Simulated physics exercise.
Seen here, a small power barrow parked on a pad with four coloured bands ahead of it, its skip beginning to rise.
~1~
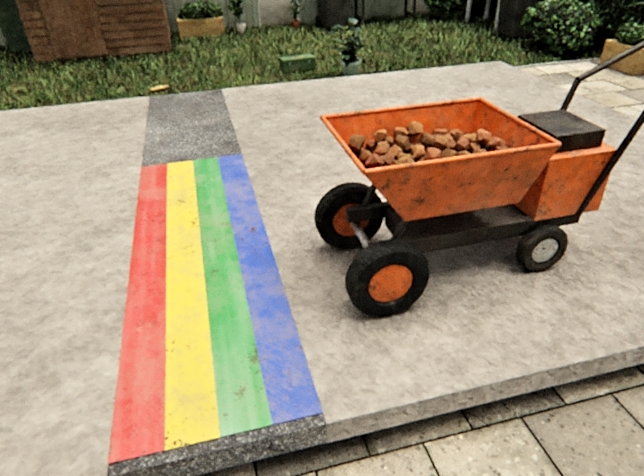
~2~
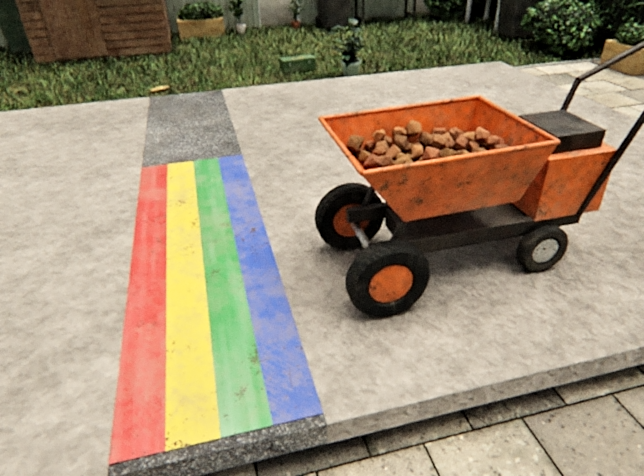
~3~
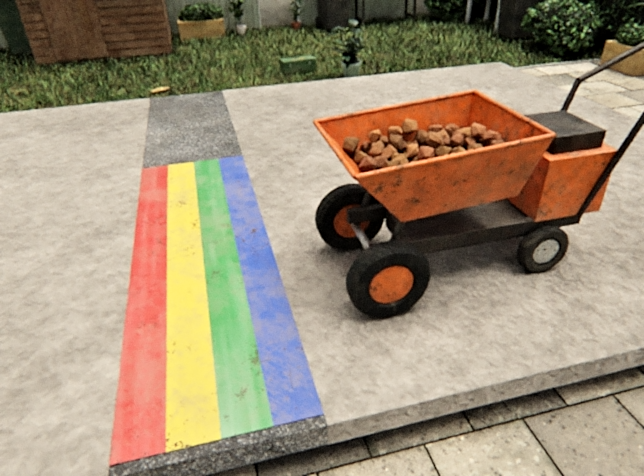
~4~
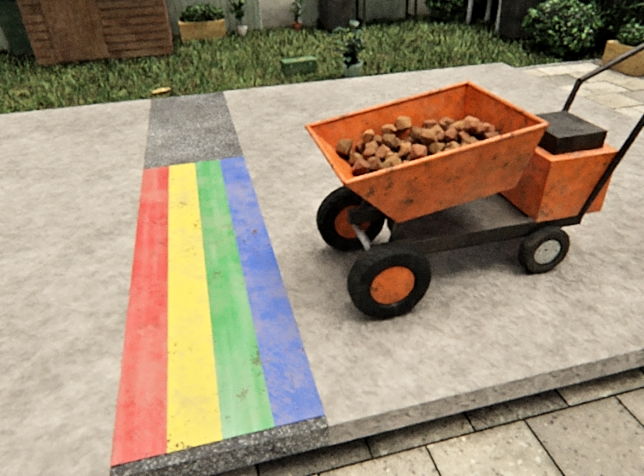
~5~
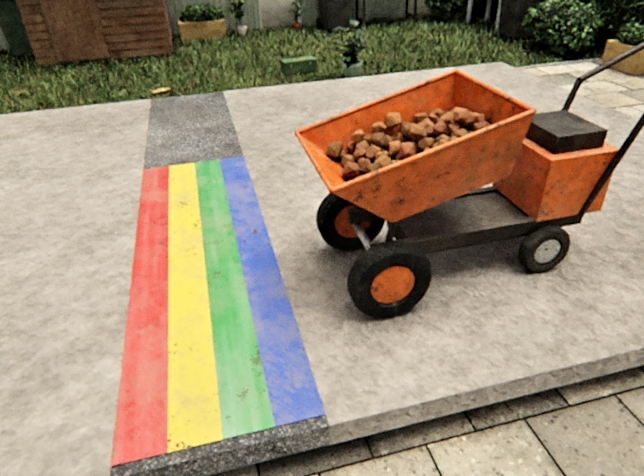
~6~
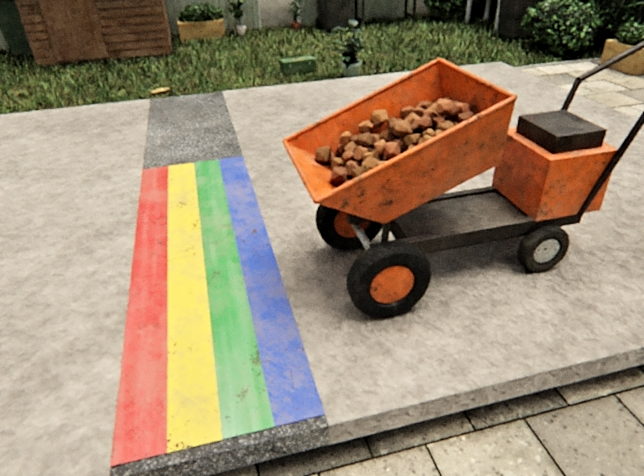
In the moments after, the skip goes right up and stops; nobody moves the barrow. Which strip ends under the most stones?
Most covered: The green band.
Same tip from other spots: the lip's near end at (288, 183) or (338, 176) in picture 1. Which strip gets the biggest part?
First the red strip, then that yellow strip.
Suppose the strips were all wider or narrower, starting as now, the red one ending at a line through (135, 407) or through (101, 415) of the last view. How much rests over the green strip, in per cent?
Roughly 30 per cent, and 40 per cent.
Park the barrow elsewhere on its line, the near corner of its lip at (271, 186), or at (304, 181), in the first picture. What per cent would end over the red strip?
Roughly 40 per cent, and 30 per cent.
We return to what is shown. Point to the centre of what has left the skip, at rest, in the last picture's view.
Roughly at (205, 294).
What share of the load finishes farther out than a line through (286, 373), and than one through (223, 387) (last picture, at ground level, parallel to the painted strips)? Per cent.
About 90 and 50 per cent.
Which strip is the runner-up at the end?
The runner-up: The strip in yellow.
Soon after the last picture, skip tipped steeply; all in the skip.
A little later, skip tipped right over; most in the skip; a stray few over the blue strip; a small part over the green strip; a stray few over the yellow strip; a stray few falling.
Later still, skip tipped right over; about a quarter in the skip; a stray few over the blue strip; about a third over the green strip; about a quarter over the yellow strip; a small part over the red strip; a small part off the paint.
By the end, skip tipped right over; a small part in the skip; a small part over the blue strip; about a third over the green strip; about a quarter over the yellow strip; a small part over the red strip; a small part off the paint.
